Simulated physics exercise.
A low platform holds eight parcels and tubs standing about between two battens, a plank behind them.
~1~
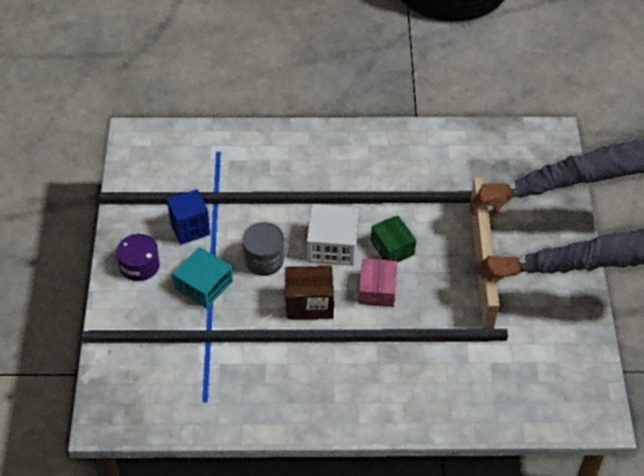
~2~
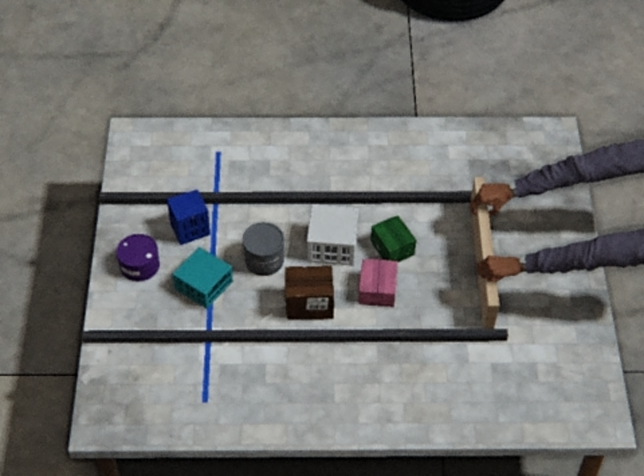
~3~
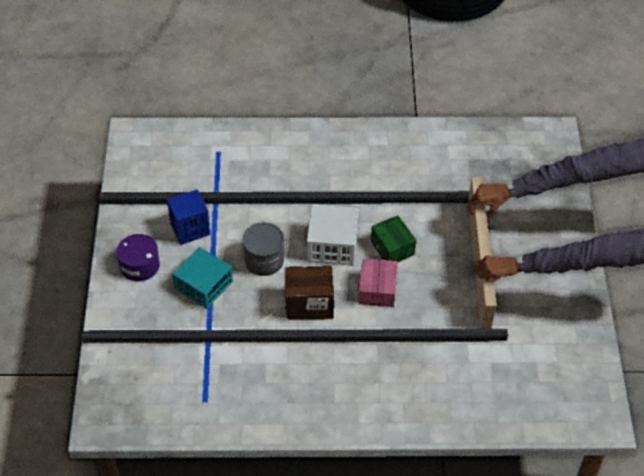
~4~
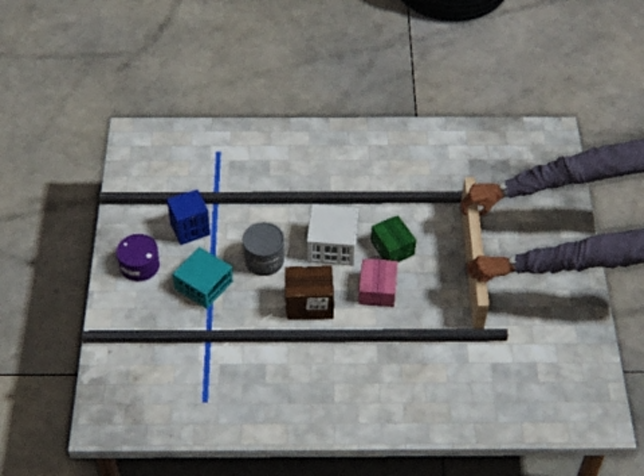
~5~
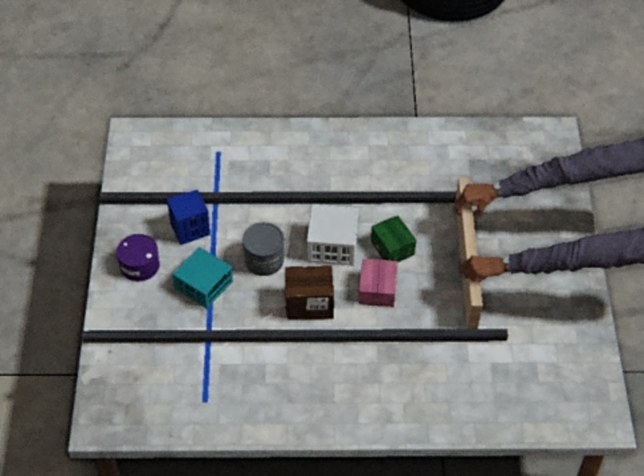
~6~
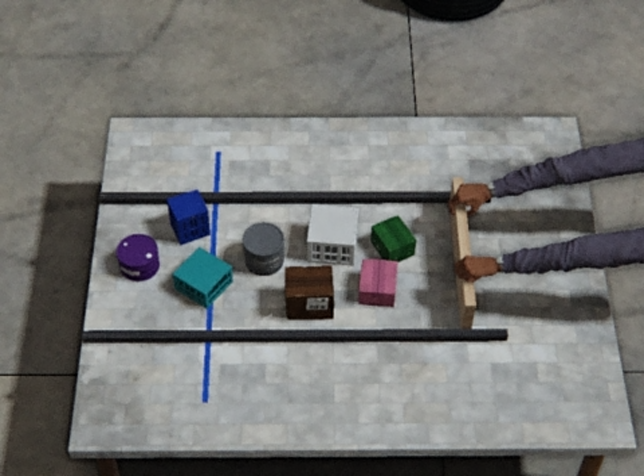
Two hands sliding a wooden plank slightly left between dark battens, while the colourful boxes and tubs ahead of it stay still.
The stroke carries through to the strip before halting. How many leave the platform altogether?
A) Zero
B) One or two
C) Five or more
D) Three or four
B.
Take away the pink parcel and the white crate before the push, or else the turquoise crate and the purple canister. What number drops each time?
Result, first then second: 0, 0.
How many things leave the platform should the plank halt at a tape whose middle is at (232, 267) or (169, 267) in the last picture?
The first gives 0 and the second gives 4.
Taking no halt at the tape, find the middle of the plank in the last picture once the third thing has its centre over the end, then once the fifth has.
The middle is near (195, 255) first and near (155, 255) after.
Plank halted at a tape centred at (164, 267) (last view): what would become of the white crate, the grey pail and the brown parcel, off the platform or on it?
What happens is that the white crate rests in place, the grey pail winds up off it and the brown parcel rests in place.
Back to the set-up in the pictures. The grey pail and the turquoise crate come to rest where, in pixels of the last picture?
You'll find the first one at (112, 249) and the second at (105, 288).
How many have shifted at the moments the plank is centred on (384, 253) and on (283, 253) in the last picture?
3 by the first point, 7 by the second.
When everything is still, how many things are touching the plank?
It adds up to 2.
Soon after, none off yet; purple canister at rest near (139, 258); blue crate at rest near (189, 217); turquoise crate at rest near (203, 278).
In the end, the number that fall off is one or two; gone, purple canister.
